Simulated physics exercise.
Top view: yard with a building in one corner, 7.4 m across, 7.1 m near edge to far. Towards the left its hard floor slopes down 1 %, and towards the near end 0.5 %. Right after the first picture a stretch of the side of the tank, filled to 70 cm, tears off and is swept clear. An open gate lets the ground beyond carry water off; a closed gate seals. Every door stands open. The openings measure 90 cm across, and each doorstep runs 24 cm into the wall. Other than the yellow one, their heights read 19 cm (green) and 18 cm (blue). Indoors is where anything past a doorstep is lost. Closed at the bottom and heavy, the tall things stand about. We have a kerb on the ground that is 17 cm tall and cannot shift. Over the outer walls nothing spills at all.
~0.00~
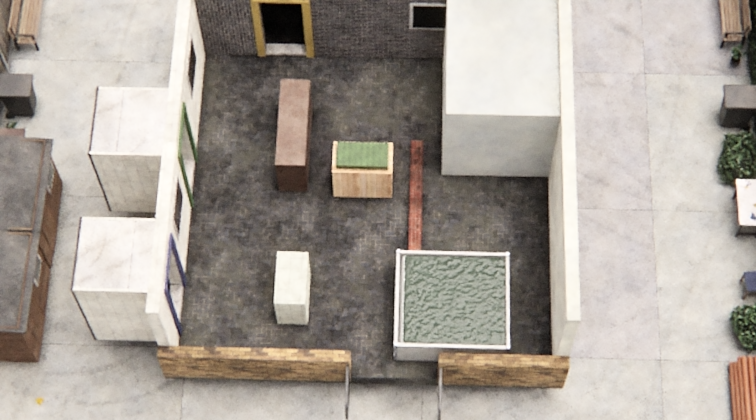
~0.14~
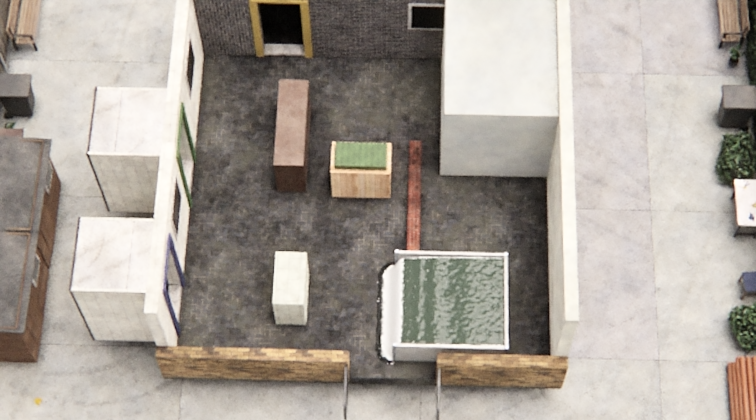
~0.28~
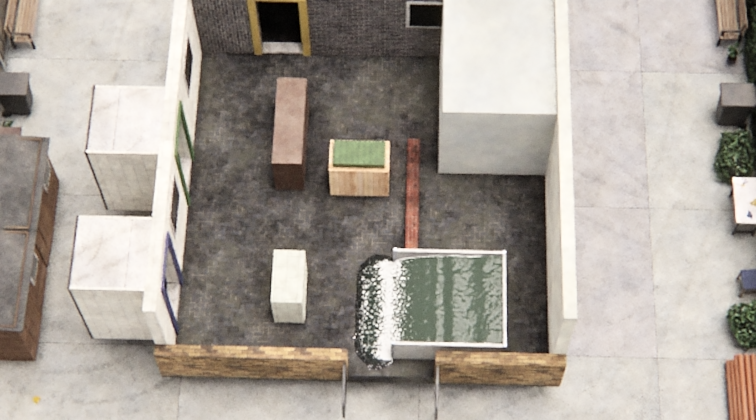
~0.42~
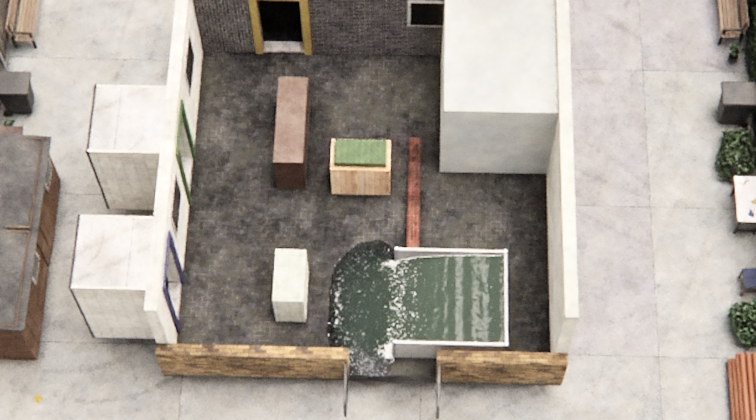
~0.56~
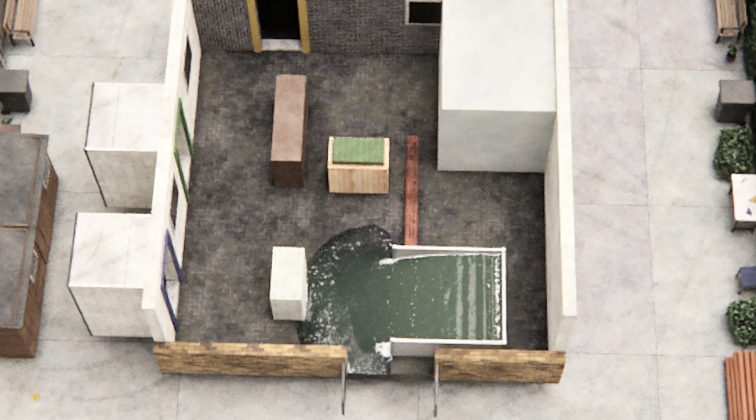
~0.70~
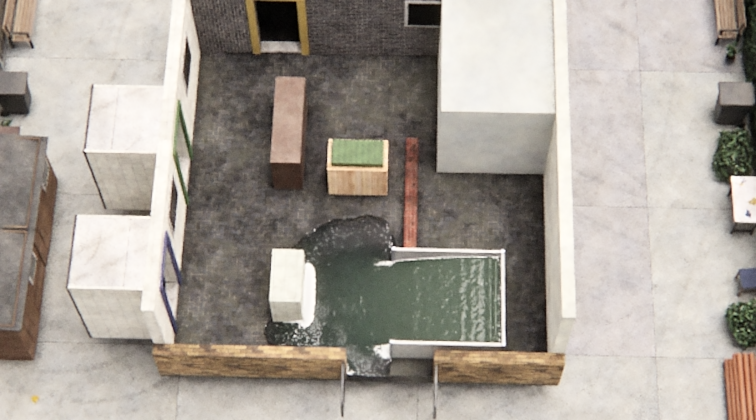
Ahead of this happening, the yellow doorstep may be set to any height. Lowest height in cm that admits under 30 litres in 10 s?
Roughly 9.5 cm.
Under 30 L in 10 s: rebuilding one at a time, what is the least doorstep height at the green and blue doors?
Roughly 15 cm at green and 20 cm at blue.
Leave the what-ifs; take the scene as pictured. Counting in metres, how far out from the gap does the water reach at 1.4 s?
Roughly 4.4 m from the gap.
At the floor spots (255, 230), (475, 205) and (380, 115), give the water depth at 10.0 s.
That's 6, 0 and 8 cm, in the order given.
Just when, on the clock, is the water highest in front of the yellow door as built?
At about 5.0 s.
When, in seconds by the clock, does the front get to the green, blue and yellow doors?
It gets to green at 1.8 s, to blue at 1.6 s, and to yellow at 4.0 s.
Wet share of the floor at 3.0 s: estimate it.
Roughly 50 percent of the floor.
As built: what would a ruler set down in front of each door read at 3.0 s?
Before green it's 24 cm, before blue 27 cm, before yellow 0 cm.
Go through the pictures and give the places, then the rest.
The first picture shows the tank at (452, 300) is whole and still, 70 cm deep; the yellow door at (283, 30) is dry.
In the second picture, water pours out at (397, 308) and has run 0.3 m, to (380, 343); about 10 cm deep outside, 70 cm at the back.
In the third picture, the front is at (360, 349), 0.7 m from the gap at (395, 307); 1.3 m2 of floor is wet, 70 cm left at the back.
In the fourth picture, water pours out at (397, 306) and has run 1.3 m, to (333, 319); about 10 cm deep outside, 69 cm at the back.
In the fifth picture, the gap is at (395, 305), the front 1.8 m out at (302, 337); the back of the tank holds 60 cm.
In the sixth picture, water pours out at (394, 307) and has run 2.4 m, to (271, 338); about 8 cm deep outside, 59 cm at the back; the yellow door at (278, 28), 6.5 m from the gap, is still 4.3 m from the nearest water.
After 1.4 s water covers 25 % of the floor, deepest (48 cm) near (312, 303); it has not reached the yellow door.
After 3.0 s water covers 50 % of the floor, deepest (32 cm) near (182, 359); it has not reached the yellow door.
After 10.0 s water covers 85 % of the floor, deepest (12 cm) near (189, 180); 8 cm at the yellow door, 53 litres in over its 8 cm doorstep.
At the yellow door as built, the water arrived by 4.0 s and peaked near 15 cm at 4.8 s.
With a doorstep of 8 cm, 53 litres would have come in within the 10 s; with 11 cm, 18 litres. So under 30 litres takes about 9.5 cm.
